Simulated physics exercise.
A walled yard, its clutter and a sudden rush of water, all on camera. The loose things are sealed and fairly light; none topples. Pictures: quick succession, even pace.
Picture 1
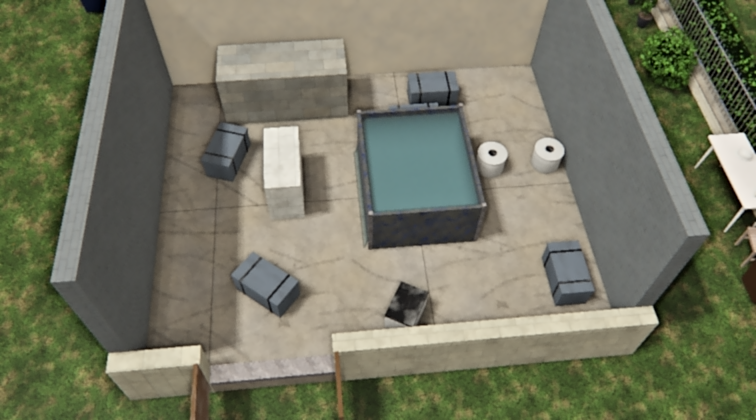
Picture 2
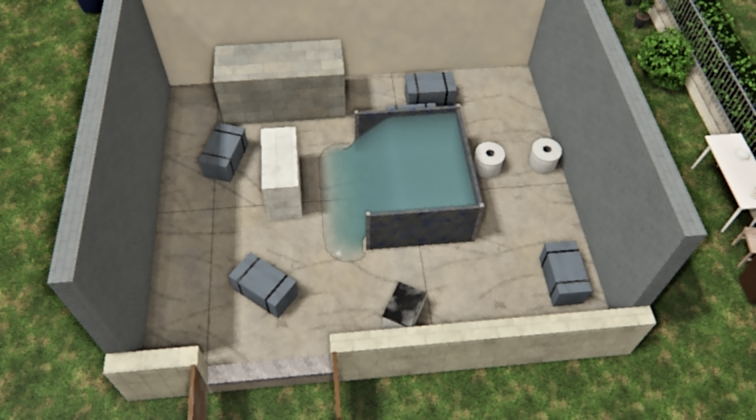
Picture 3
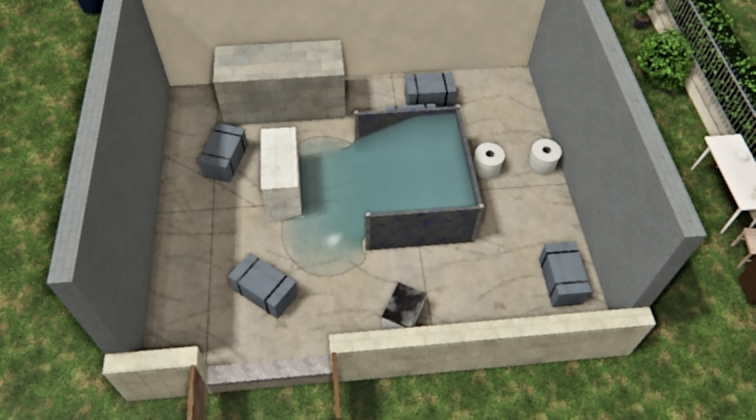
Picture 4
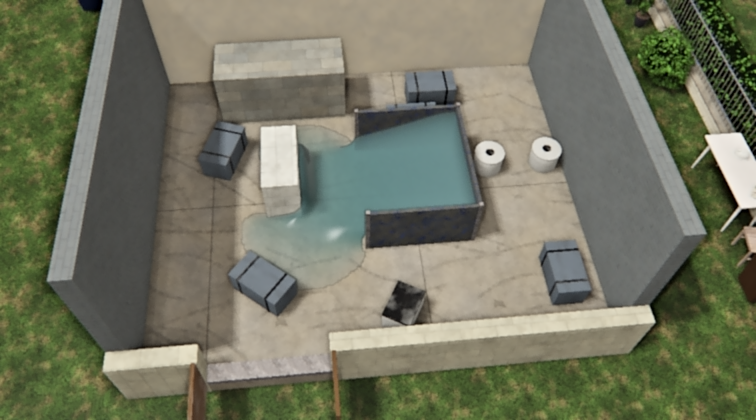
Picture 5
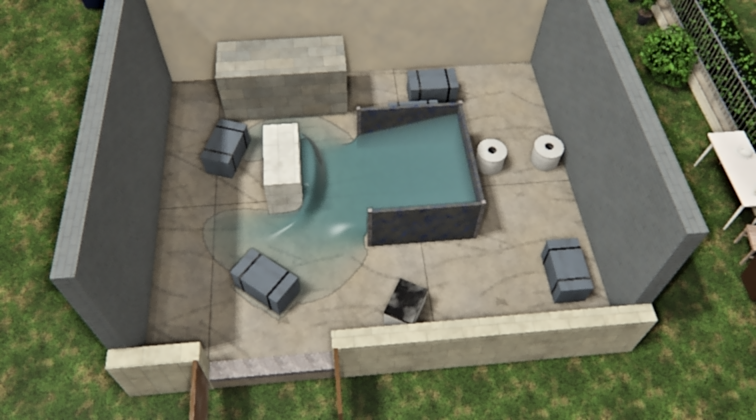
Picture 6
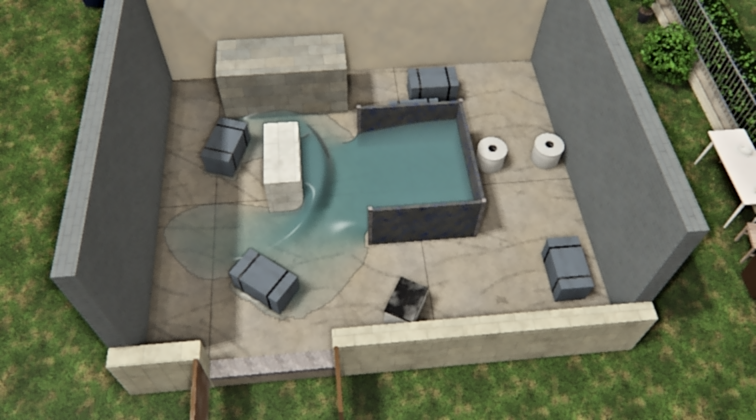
Teal water pours from the tank's open left side and spreads around a pale block and a gray trunk.
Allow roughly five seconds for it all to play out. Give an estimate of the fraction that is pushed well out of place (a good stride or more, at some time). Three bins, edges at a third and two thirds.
Bin: One third to two thirds.
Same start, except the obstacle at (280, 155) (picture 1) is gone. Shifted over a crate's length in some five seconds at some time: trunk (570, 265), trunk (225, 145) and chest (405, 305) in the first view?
First one never went far; second one was driven off; third one was driven off.
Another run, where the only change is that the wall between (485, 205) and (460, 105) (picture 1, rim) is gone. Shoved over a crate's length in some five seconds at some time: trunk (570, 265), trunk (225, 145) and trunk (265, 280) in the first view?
In the order asked: Goes the distance, then never gets that far, then goes the distance.
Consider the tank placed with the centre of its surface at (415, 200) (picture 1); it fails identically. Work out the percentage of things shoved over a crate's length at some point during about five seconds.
I'd put it close to 50 percent.
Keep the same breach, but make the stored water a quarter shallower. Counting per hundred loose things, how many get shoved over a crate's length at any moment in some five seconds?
Roughly 40 %.
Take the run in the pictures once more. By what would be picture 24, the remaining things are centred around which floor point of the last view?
Somewhere near (442, 205) in the last view.
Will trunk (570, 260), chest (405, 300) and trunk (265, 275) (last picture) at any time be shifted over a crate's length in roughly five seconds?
The first one stayed within range, the second stayed within range and the third traveled far.
A moment on, 0 of 8 are well off their spots; 0 afloat.
Next, 2 of 8 are well off their spots; 0 afloat.
Later, 4 of 8 are well off their spots; 2 afloat.
In the end, 4 of 8 are well off their spots, and 4 have been at some point; 2 afloat.
